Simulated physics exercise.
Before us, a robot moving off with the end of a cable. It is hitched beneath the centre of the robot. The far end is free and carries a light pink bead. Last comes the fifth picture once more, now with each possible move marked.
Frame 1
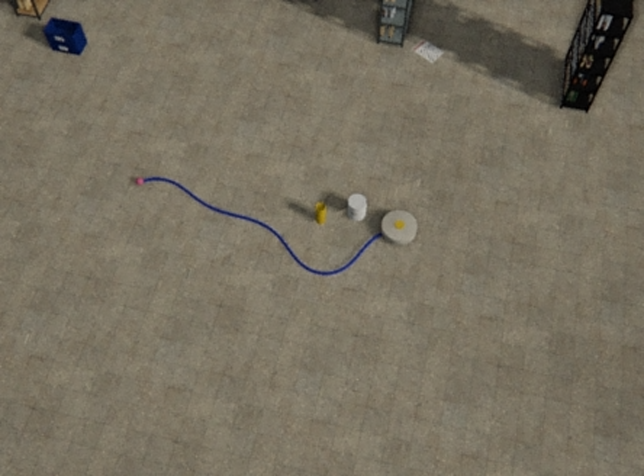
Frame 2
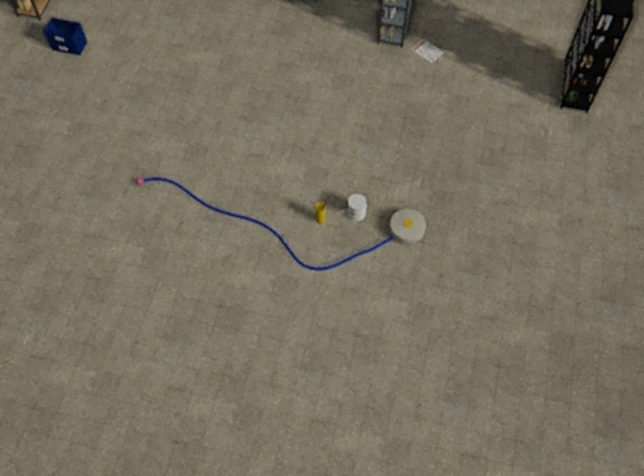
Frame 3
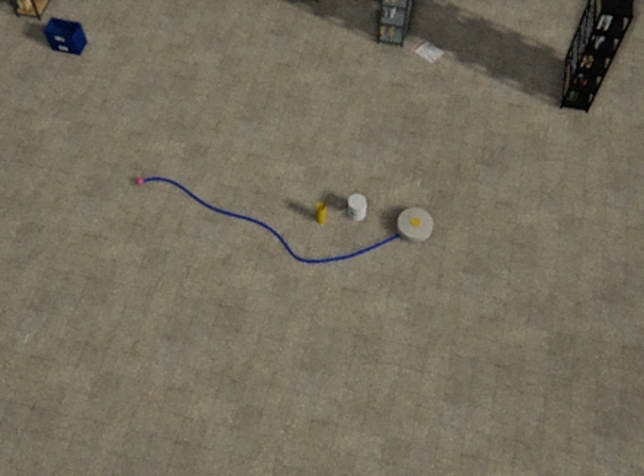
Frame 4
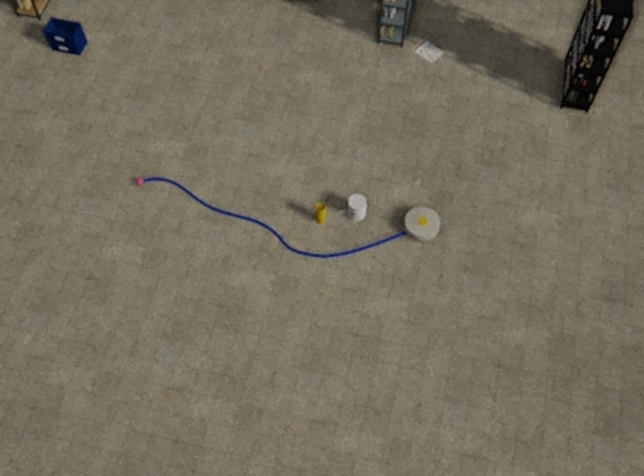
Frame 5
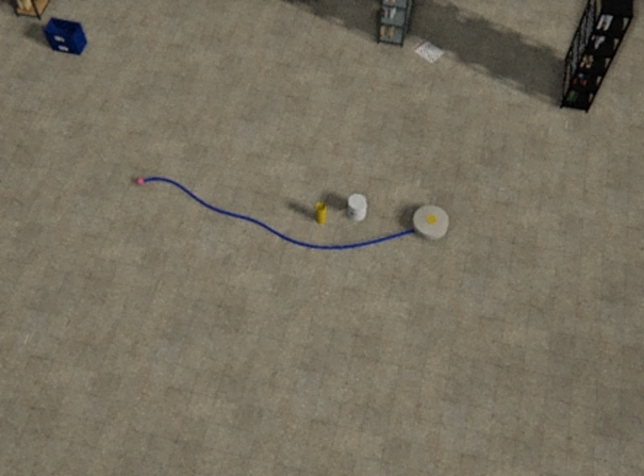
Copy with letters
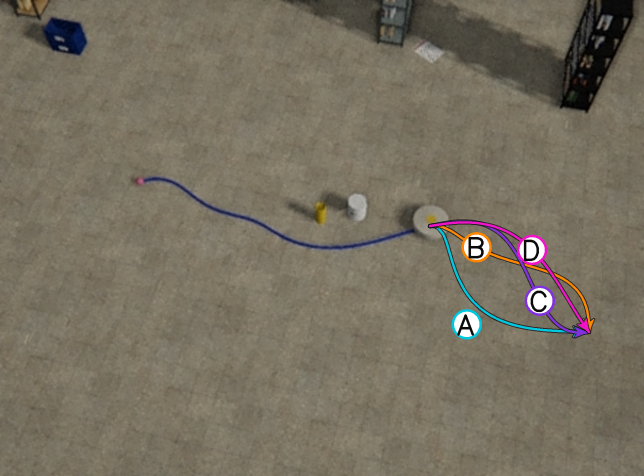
Round pale robot on a paved floor edging right, drawing the slack out of a blue cable curving below two small objects.
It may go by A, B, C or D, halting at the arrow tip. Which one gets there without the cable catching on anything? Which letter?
Route A.
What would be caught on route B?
It is the yellow post.
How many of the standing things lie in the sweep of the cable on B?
One.
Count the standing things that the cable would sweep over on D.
It sweeps two.
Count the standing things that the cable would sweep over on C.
It sweeps two.
On the copy, A from (430, 226) via (481, 309) to (586, 332); B from (430, 226) via (524, 264) to (589, 332); C from (430, 226) via (519, 258) to (588, 332); D from (430, 226) via (529, 247) to (589, 332).
On A. First, robot (464, 284), middle of the cable (307, 228), free end (162, 183).
Then, robot (532, 326), middle of the cable (369, 261), free end (225, 204).
Finally, robot (591, 329), middle of the cable (419, 280), free end (271, 220); nothing has been touched.
By contrast, B meets the yellow post; C meets the white keg and yellow post; D meets the white keg and yellow post.
